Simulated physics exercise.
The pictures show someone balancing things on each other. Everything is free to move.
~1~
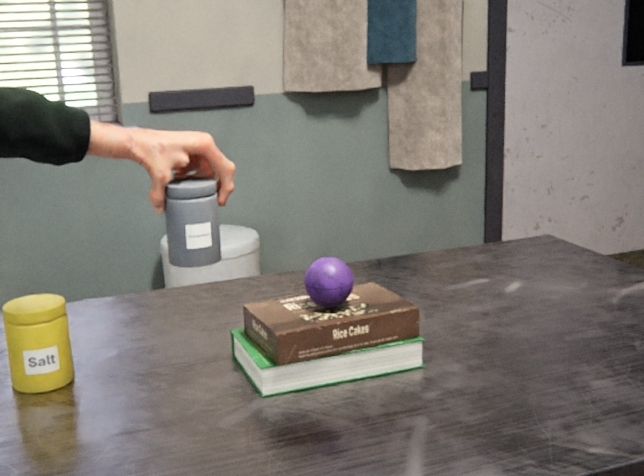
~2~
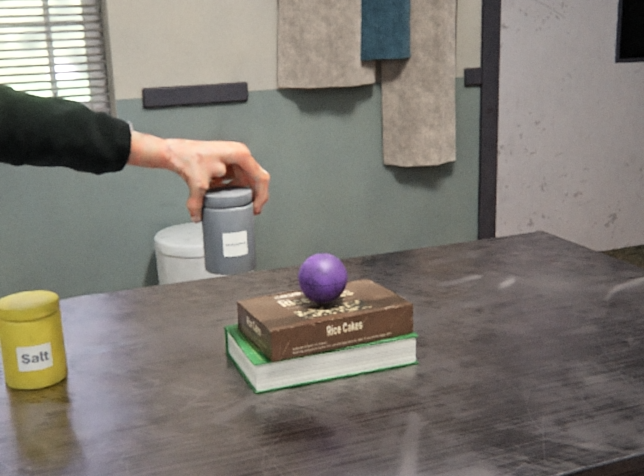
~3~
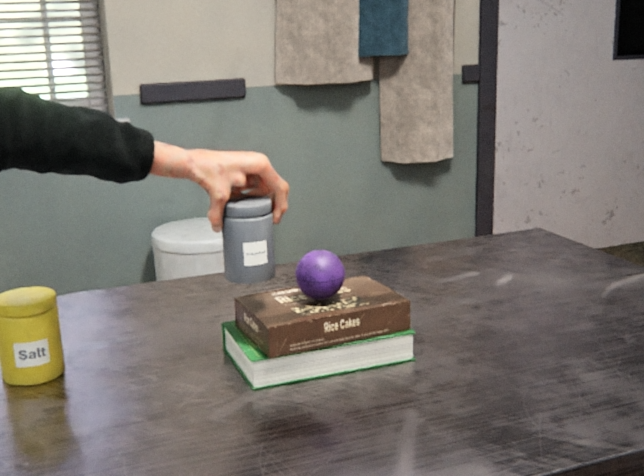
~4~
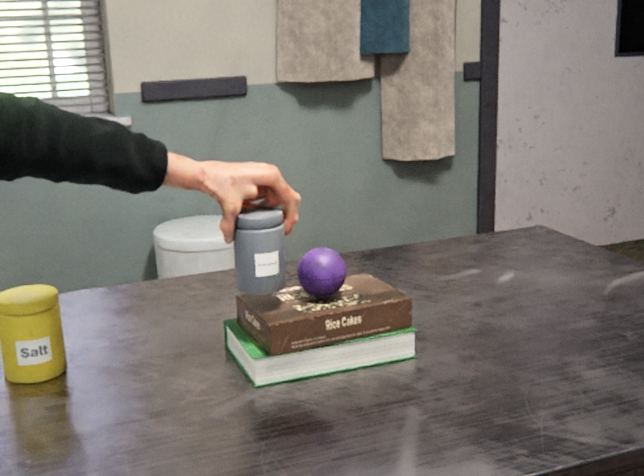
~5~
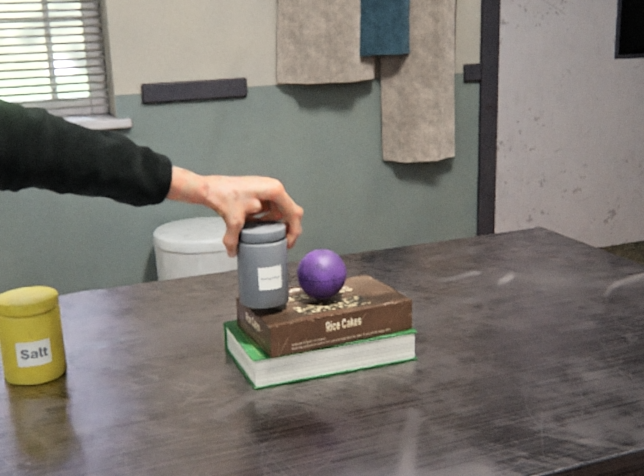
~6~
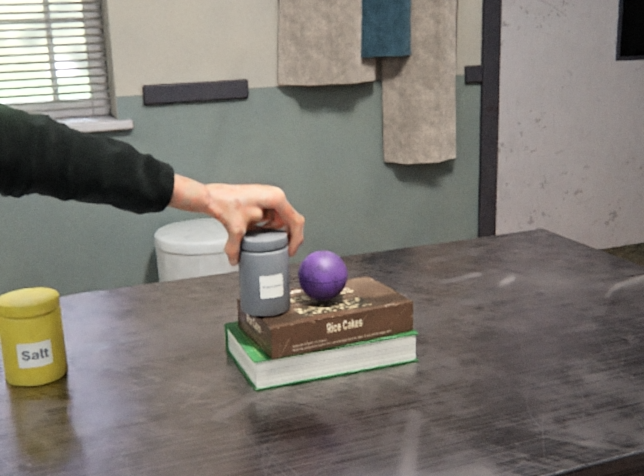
We see a hand carry a grey jar rightward past a yellow salt jar, then lower it onto the left end of a brown packet, beside a purple ball, atop a green book, keeping hold of the lid.
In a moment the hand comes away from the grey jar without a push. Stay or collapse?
It stays up.
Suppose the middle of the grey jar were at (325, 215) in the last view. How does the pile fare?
Then it gives way.
Then, 0.70 s past the last view, things are still on the move.
Then, 1.50 s past the last view, as before.
Then, 2.50 s past the last view, nothing moves.
Finally, all 5 still in place. Final places as the last picture's camera would see them, grey jar near (264, 273). The pile holds.
